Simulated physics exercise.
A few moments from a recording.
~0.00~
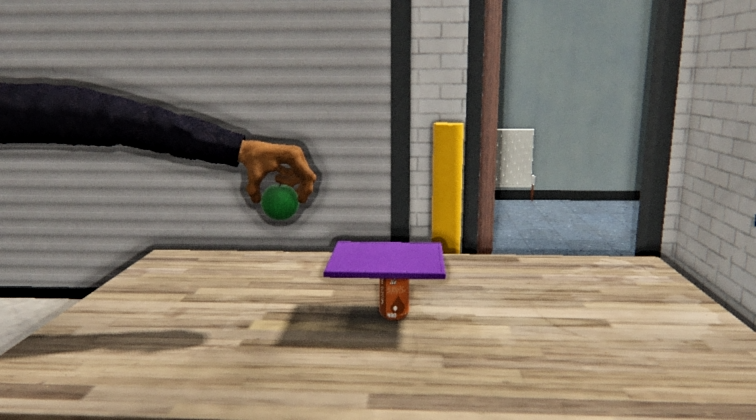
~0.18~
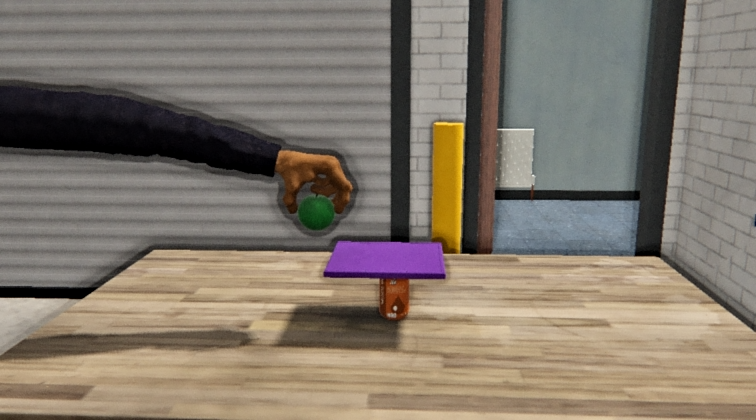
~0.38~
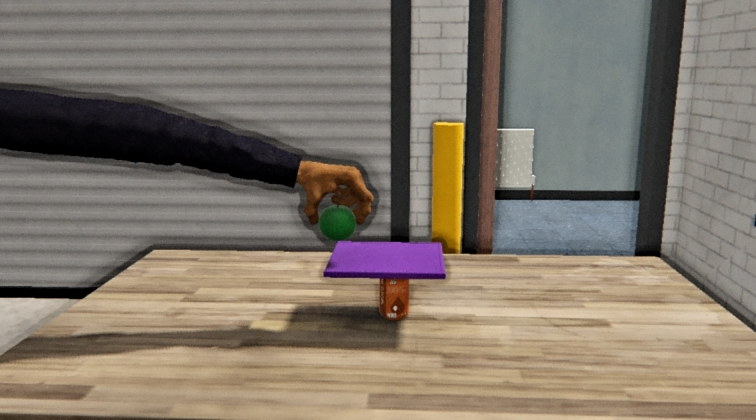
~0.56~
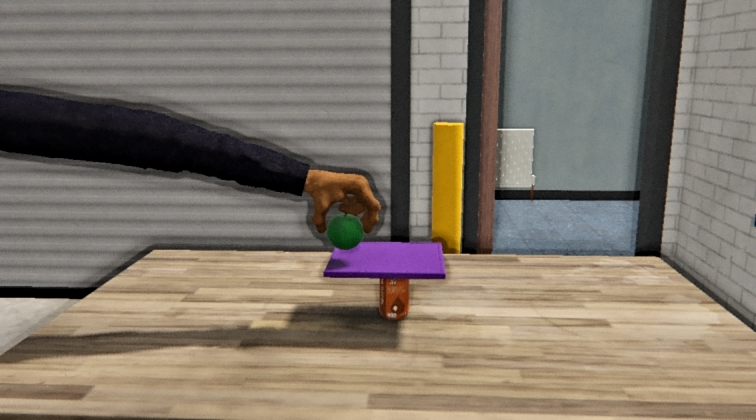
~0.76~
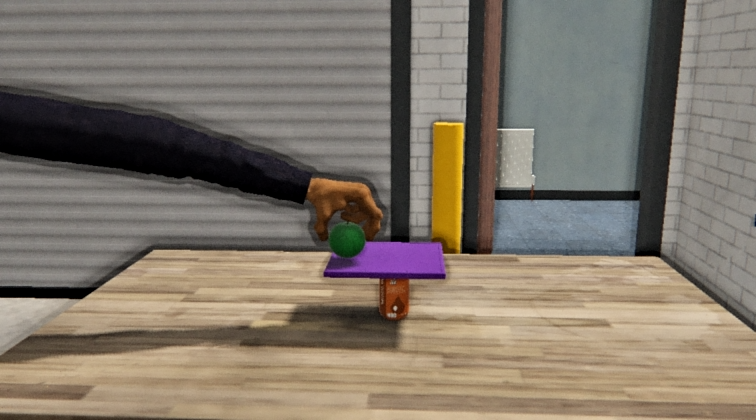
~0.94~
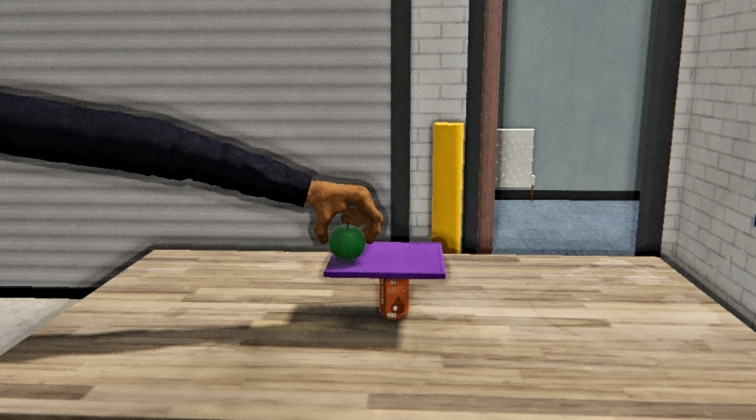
A dark-sleeved arm reaches in from the left, its hand holding a small round green object above a light wooden table, seen from the front by a still camera. A flat purple piece sits on a small orange support at the table's centre, before a grey shutter, yellow post and door. The hand moves right and down, slowing as it lowers the green object onto the purple surface's left side.
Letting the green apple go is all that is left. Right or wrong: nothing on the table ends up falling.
Wrong, some of it falls.
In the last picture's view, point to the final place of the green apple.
The object finishes somewhere near (326, 307).
After 1.34 s, green apple now fallen; purple lid on its side.
After 1.64 s, purple lid on its side.
At rest (2.2 s), fallen, purple lid and green apple; orange can in place. Seen from the same camera at the end, green apple near (326, 307). The stack gives way.
